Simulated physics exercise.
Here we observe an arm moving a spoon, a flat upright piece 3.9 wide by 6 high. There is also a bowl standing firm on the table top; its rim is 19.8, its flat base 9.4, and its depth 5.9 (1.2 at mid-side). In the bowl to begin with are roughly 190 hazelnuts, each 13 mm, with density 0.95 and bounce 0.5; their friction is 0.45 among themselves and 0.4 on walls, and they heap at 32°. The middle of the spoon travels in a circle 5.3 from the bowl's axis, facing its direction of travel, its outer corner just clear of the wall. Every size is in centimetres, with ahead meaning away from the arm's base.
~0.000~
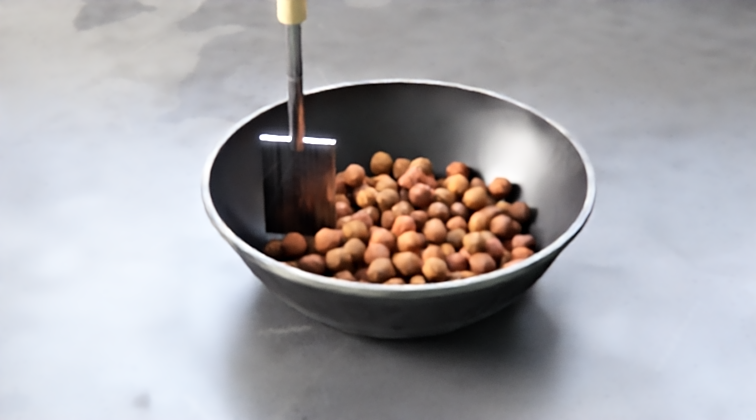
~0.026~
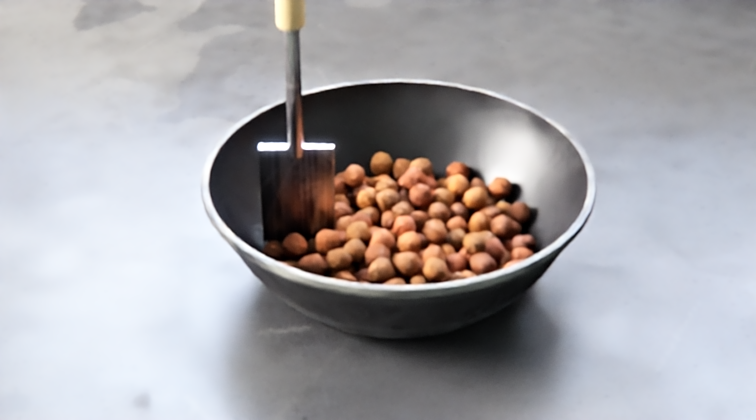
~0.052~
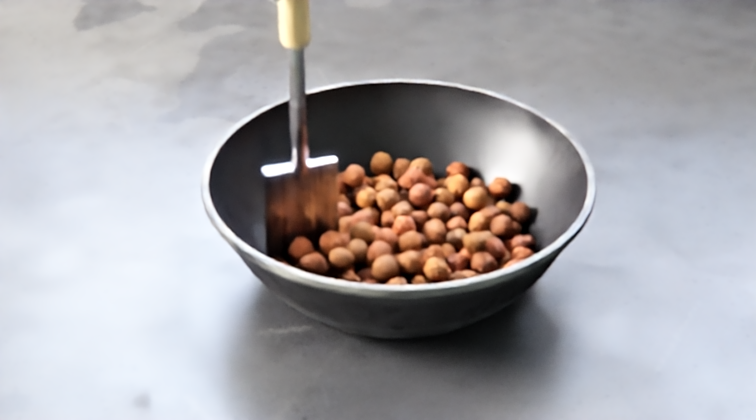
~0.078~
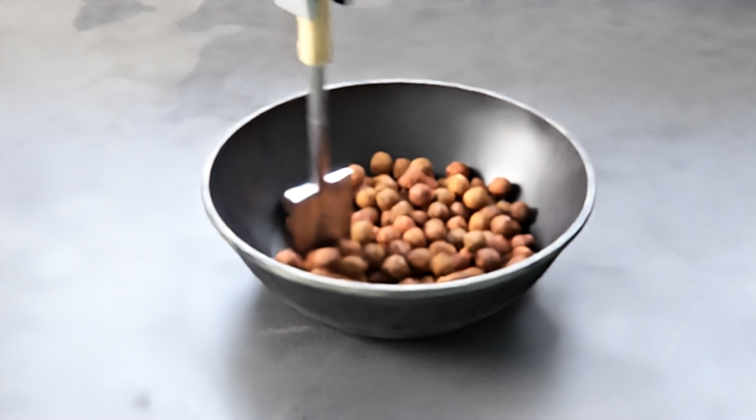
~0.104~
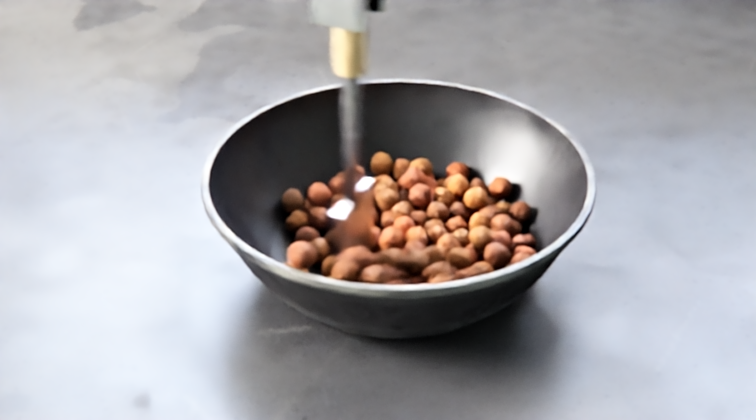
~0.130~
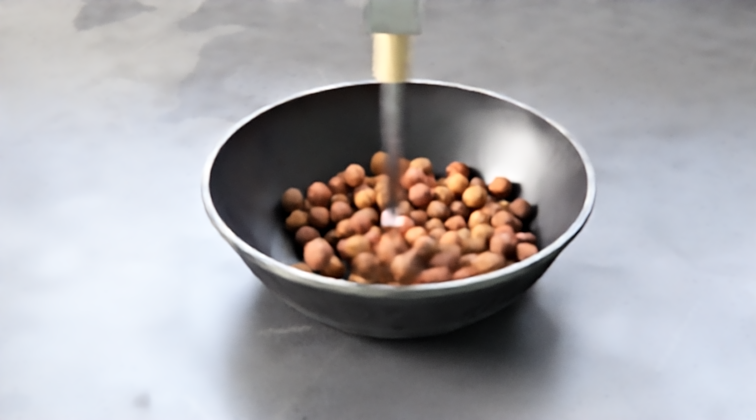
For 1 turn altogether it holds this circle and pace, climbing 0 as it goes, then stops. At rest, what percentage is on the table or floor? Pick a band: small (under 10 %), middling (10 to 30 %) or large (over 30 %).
Middling.
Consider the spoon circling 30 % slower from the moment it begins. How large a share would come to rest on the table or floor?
Estimated share: About 10 per cent.
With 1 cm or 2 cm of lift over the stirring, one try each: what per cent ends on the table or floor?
I'd say some 20 per cent, and some 10 per cent.
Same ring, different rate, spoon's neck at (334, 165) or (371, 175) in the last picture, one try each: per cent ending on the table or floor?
Roughly 5 per cent on the first try and 15 per cent on the second.
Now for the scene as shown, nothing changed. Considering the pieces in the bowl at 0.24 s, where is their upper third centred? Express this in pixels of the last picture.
The top third is centred near (514, 175) in the last picture.
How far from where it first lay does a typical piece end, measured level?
Level distance: About 8 cm.
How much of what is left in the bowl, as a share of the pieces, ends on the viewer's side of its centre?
Roughly 60 percent of it.
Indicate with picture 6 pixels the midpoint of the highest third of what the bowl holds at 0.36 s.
(351, 134).
By 0.24 s, 194° round, highest piece 10 above the table; 184 in the bowl, 2 on the table or floor, 6 in flight or on the tool.
By 0.36 s, 293° round, highest piece 9 above the table; 169 in the bowl, 12 on the table or floor, 11 in flight or on the tool.
By 0.62 s, 0° round, highest piece 4 above the table; 157 in the bowl, 34 on the table or floor, 1 in flight or on the tool.
By 1.32 s, 0° round, highest piece 4 above the table; 157 in the bowl, 35 on the table or floor.
Final count, 157 in the bowl, 35 on the table or floor. That is 18 % on the table or floor.
